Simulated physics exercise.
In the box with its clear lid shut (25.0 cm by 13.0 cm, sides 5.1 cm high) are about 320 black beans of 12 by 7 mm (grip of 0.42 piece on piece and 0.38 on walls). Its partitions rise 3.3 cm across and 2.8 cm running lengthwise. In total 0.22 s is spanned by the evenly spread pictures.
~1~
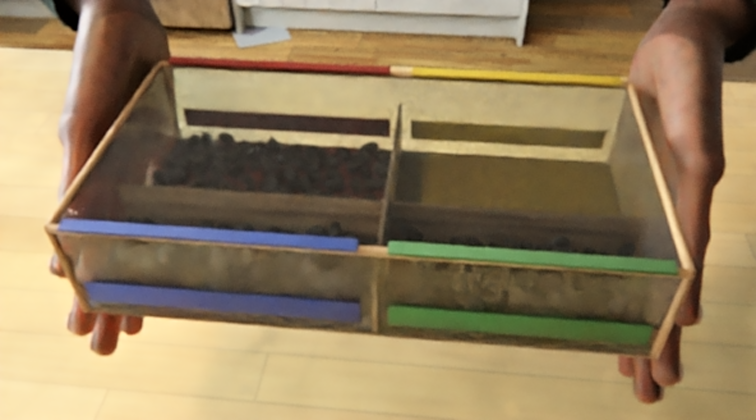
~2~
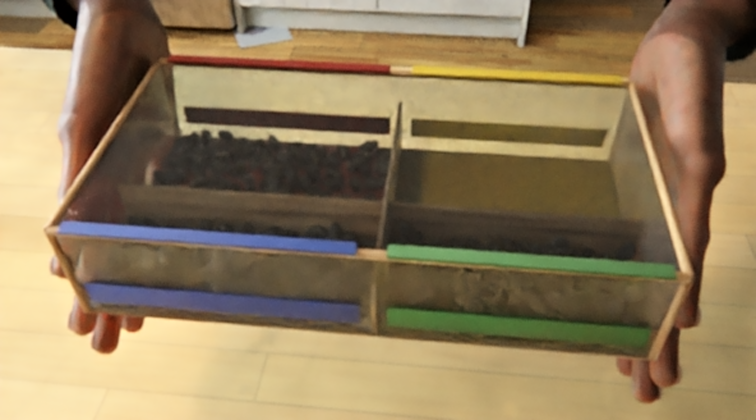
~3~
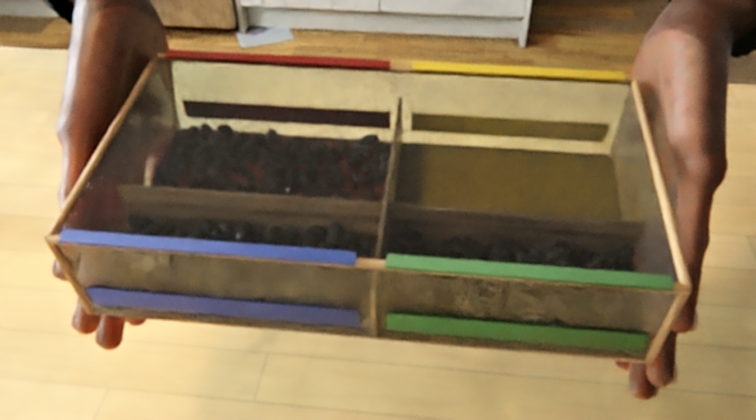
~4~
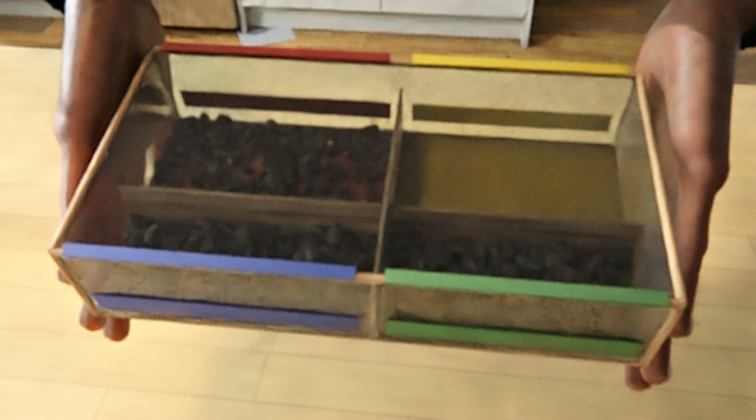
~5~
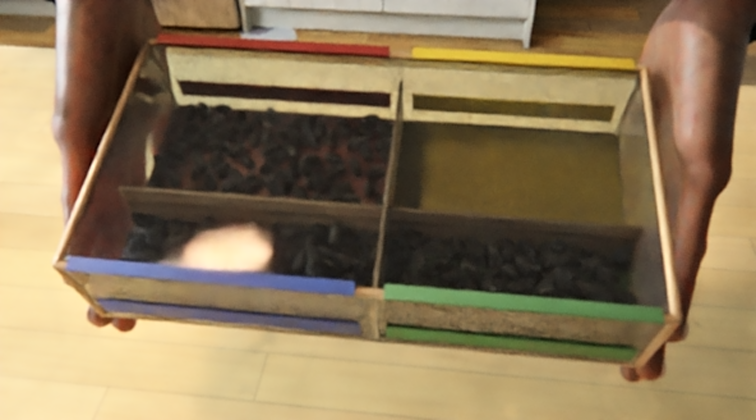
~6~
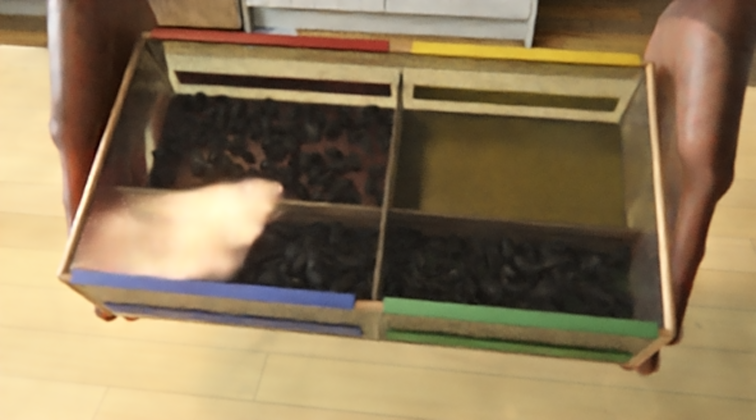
In a room with a pale wooden floor and white cabinets behind, a fixed view looks down at a clear-lidded box held at both ends by two hands. Strips mark its four compartments, red back left, yellow back right, blue front left and green front right, with dark beans in all but the yellow one. The hands gradually tilt the front side down, and a blurred pale hand enters over the blue compartment.
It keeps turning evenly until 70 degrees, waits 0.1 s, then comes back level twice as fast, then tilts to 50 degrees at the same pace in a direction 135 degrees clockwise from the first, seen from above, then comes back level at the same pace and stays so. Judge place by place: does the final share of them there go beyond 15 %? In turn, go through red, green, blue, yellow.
Red - goes beyond; green - goes beyond; blue - goes beyond; yellow - stays within.
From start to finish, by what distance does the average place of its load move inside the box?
About 2.0 centimetres.
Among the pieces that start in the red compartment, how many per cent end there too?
100 %, about.
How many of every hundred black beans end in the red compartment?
About 30 %.
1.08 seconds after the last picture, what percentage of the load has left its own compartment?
About 0 per cent is away from its starting compartment then.
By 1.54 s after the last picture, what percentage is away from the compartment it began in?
Share outside original compartment at stated time: Approx. 0 %.
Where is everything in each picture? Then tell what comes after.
Box at (357, 259); tilt 0 degrees; red 25 %, green 35 %, blue 40 %, in the first frame.
Box at (356, 262); tilt 1 degrees, in the second frame.
Box at (355, 271); tilt 4 degrees; low side front, in the third frame.
Box at (355, 284); tilt 10 degrees; low side front, in the fourth frame.
Box at (354, 297); tilt 16 degrees; low side front, in the fifth frame.
Box at (355, 308); tilt 22 degrees; low side front; red 25 %, green 35 %, blue 40 %, in the sixth frame.
Then, 0.59 s after the last picture, tilt 60 degrees; red 25 %, green 35 %, blue 40 %; middle of all pieces near (346, 242).
Then, 1.08 s after the last picture, tilt 21 degrees; red 25 %, green 35 %, blue 40 %; middle of all pieces near (341, 259).
Then, 1.54 s after the last picture, tilt 31 degrees; red 30 %, green 35 %, blue 40 %; middle of all pieces near (316, 253).
Then, 1.97 s after the last picture, tilt 0 degrees; red 30 %, green 35 %, blue 40 %; middle of all pieces near (302, 233).
In the end, red 30 %, green 35 %, blue 40 %, yellow 0 %.
